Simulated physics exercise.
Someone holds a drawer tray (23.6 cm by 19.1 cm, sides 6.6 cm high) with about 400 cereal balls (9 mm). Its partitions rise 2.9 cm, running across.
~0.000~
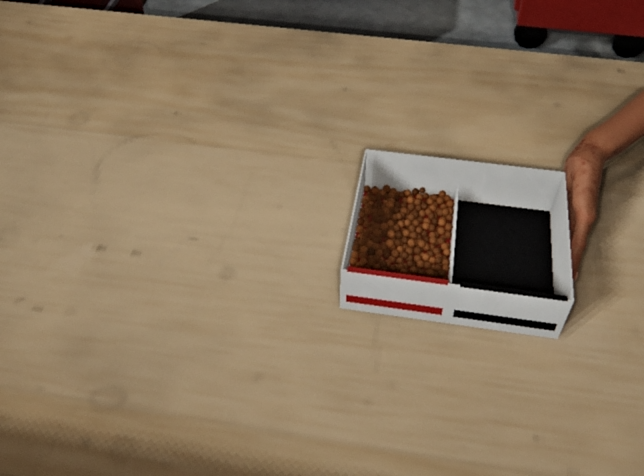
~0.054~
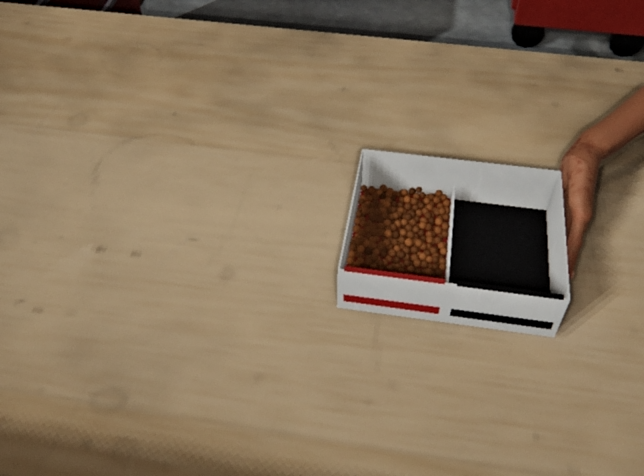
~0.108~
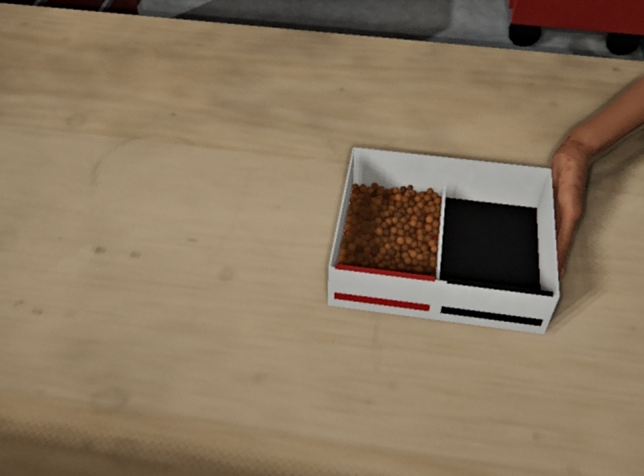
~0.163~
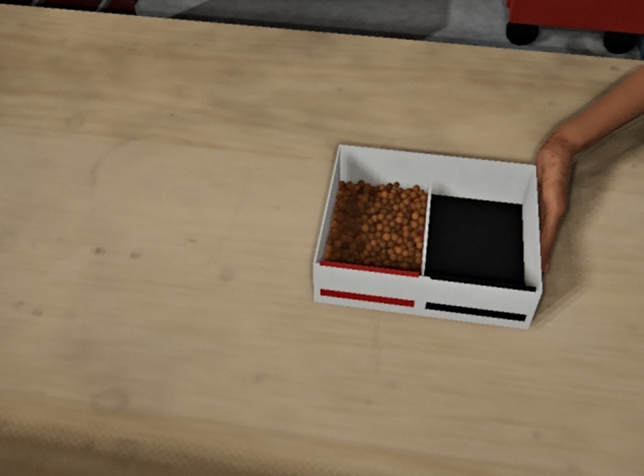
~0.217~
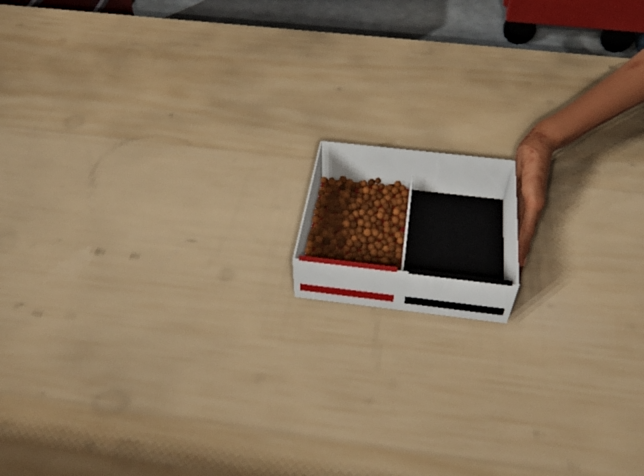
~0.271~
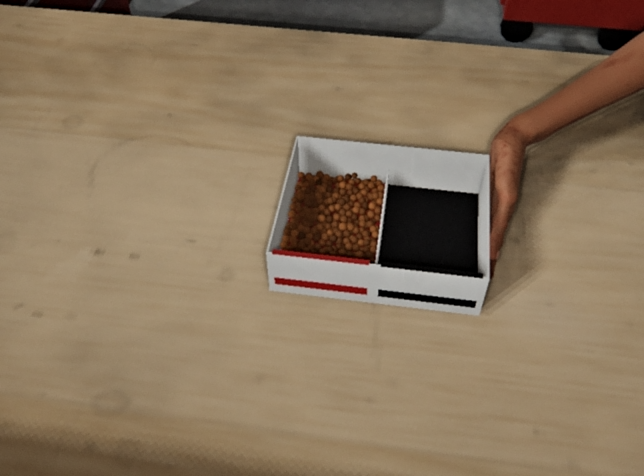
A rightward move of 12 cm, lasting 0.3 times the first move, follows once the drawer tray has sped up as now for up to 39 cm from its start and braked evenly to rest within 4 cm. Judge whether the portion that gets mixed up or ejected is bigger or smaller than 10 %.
Not bigger.
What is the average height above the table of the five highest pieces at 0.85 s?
About 4 cm.
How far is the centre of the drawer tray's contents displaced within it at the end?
About 2.0 cm.
After 0.49 s, tilt 0 degrees; red 100 %; 0 % away from where they began.
After 0.68 s, tilt 0 degrees; red 100 %; 0 % away from where they began.
After 0.85 s, tilt 0 degrees; red 100 %; 0 % away from where they began.
After 1.01 s, tilt 0 degrees; red 100 %; 0 % away from where they began.
In the end, at 1.5 s, red 100 %; 0 % away from where they began.
